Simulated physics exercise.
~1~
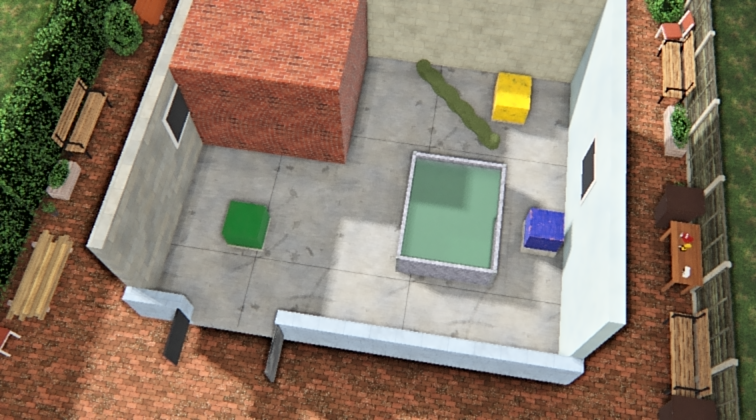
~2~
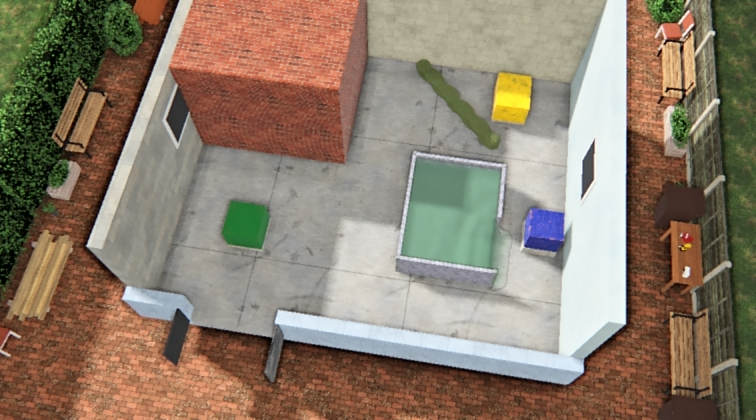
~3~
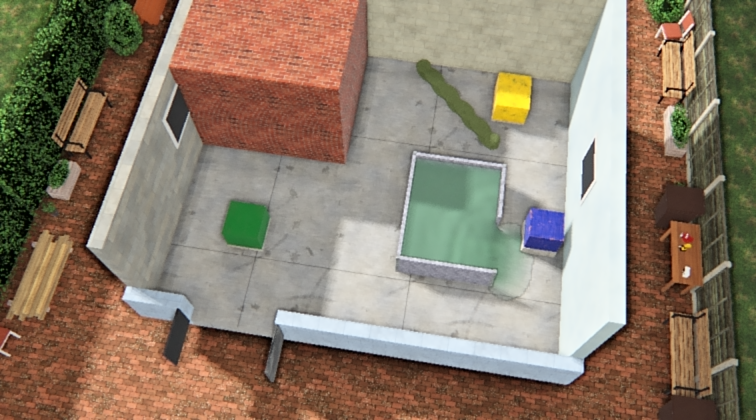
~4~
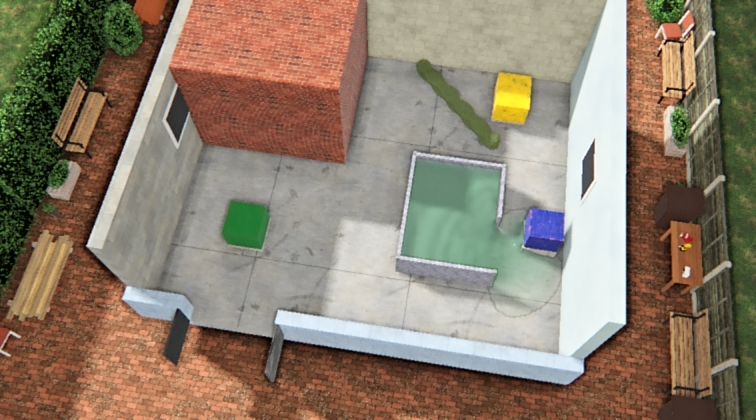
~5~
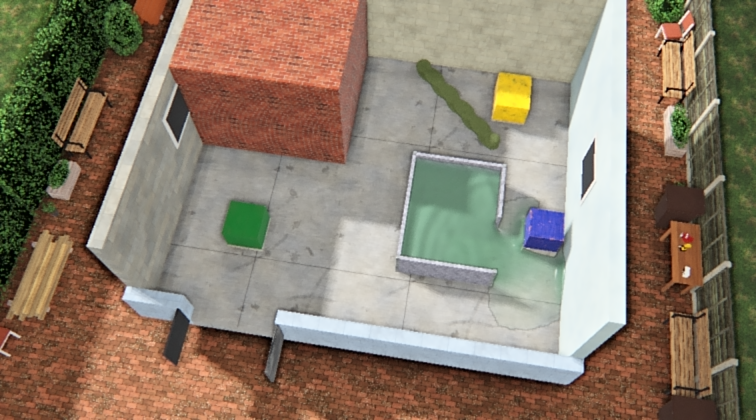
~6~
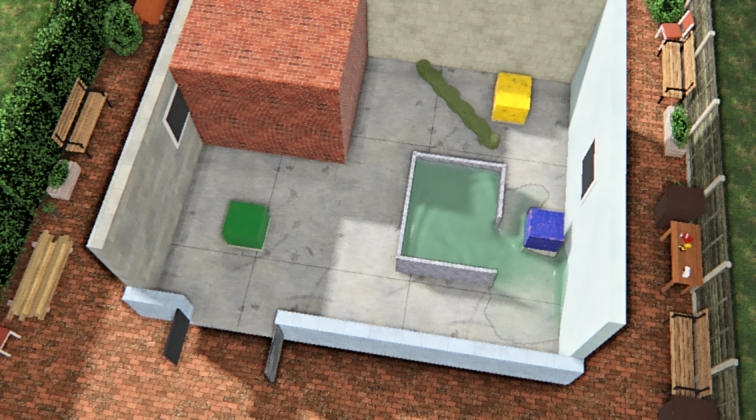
A walled tank of greenish water stood in a yard until its right side opened near the corner, and the water poured out, spreading around the blue crate while the green and yellow ones stayed put.
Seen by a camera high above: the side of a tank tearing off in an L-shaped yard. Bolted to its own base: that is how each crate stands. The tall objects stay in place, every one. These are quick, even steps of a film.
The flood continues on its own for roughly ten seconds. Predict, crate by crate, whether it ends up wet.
In order: The green crate is caught by the water. The blue crate is caught by the water. The yellow crate is caught by the water.
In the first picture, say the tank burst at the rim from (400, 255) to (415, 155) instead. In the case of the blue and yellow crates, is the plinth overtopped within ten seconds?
Blue stays untouched; yellow stays untouched.
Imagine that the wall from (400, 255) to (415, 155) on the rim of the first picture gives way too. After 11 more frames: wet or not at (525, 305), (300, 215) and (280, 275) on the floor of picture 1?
In the order given, the spots are not soaked, swamped and swamped.
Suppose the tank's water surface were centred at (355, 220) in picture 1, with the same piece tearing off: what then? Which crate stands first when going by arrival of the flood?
One in blue.
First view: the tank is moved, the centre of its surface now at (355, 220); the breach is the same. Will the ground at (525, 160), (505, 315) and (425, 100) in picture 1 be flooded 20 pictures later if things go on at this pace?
As listed: Covered, flooded, clear.
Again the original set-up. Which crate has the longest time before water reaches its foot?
It would be the green one.
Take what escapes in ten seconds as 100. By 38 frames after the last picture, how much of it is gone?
It comes to around 15 per cent.
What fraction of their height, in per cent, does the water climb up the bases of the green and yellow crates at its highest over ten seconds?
The first reaches around 170 in a hundred, the second around 430.
A moment on, water covers 15 % of the floor; the green crate not reached, the blue crate water round its plinth, the yellow crate not reached.
Next, water covers 25 % of the floor; the green crate not reached, the blue crate water round its plinth, the yellow crate water round its plinth.
Then, water covers 50 % of the floor; the green crate water round its plinth, the blue crate water round its plinth, the yellow crate water round its plinth.
Later, water covers 70 % of the floor; the green crate water round its plinth, the blue crate water round its plinth, the yellow crate water round its plinth.
In the end, water covers 90 % of the floor; the green crate was topped, the blue crate was topped, the yellow crate was topped.
